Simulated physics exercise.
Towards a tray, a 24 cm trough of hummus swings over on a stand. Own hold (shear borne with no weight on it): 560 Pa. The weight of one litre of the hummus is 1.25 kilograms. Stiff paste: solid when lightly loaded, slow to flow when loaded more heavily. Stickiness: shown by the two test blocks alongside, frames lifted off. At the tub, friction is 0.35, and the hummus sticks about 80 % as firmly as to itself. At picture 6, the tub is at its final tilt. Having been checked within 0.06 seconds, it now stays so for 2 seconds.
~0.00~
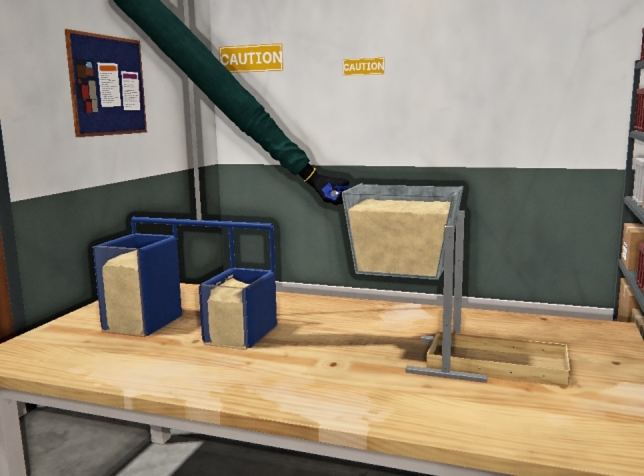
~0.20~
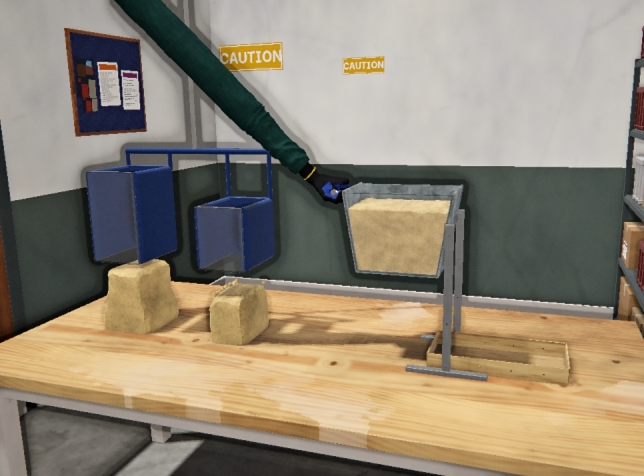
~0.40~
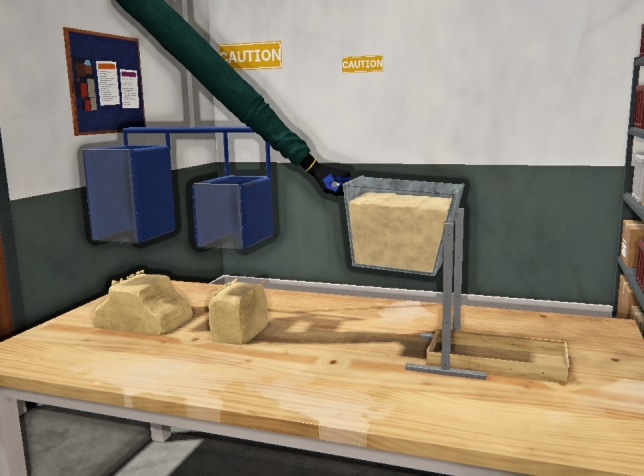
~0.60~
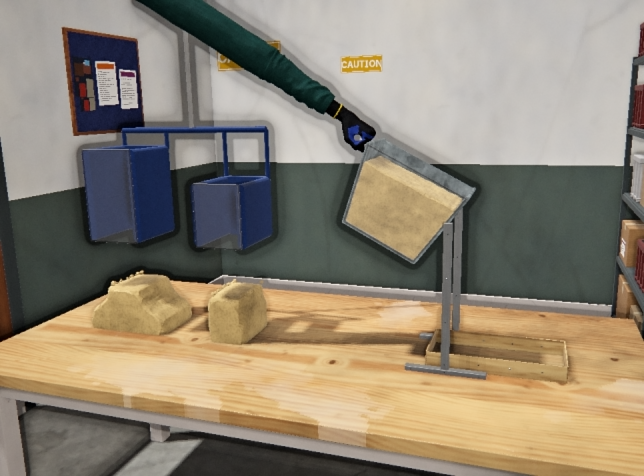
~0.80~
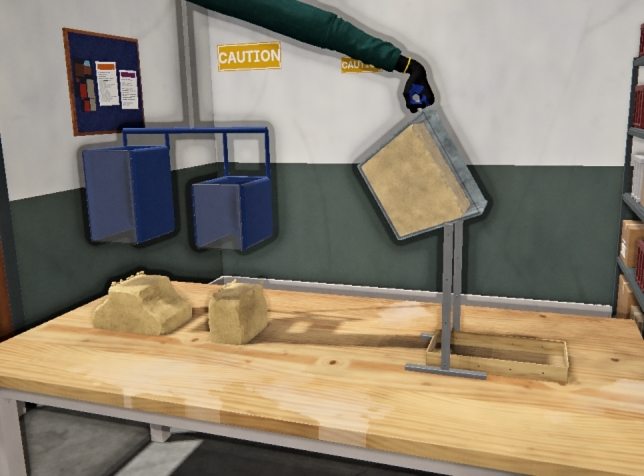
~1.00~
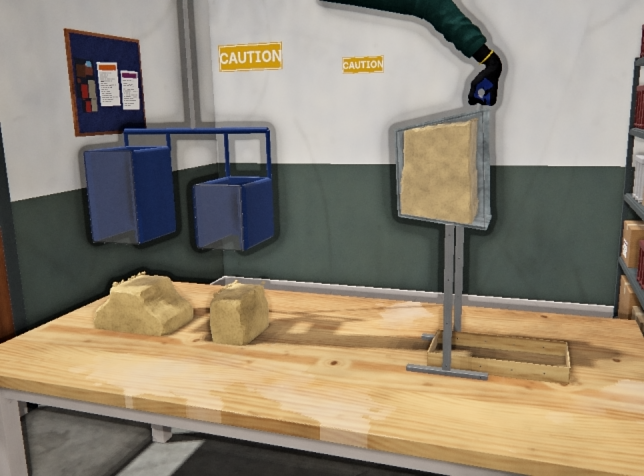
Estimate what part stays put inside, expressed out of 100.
The part that stays inside is near 40 per cent.
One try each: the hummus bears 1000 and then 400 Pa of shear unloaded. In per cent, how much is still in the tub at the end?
The two runs give near 60 % and near 35 % respectively.
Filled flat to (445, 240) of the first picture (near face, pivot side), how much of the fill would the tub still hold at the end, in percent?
I'd say close to 75 % stays in the tub.
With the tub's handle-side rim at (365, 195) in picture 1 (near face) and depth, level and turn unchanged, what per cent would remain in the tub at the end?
Then about 60 %.
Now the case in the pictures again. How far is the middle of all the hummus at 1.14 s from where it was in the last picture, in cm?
Displacement noted: Approx. 6 cm... about that.
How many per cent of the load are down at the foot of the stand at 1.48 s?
At that moment, near 6 % is down.
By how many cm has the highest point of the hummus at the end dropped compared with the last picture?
Roughly 17 cm.
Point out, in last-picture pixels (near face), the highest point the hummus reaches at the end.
About (435, 185).
After 1.14 s, the tub is at 87 degrees and holds 91 %.
After 1.31 s, the tub is at 87 degrees and holds 54 %.
After 1.48 s, the tub is at 87 degrees and holds 40 %.
After 1.65 s, the tub is at 87 degrees and holds 40 %.
After 3.00 s, at the end, the tub is at 87 degrees and holds 40 %.
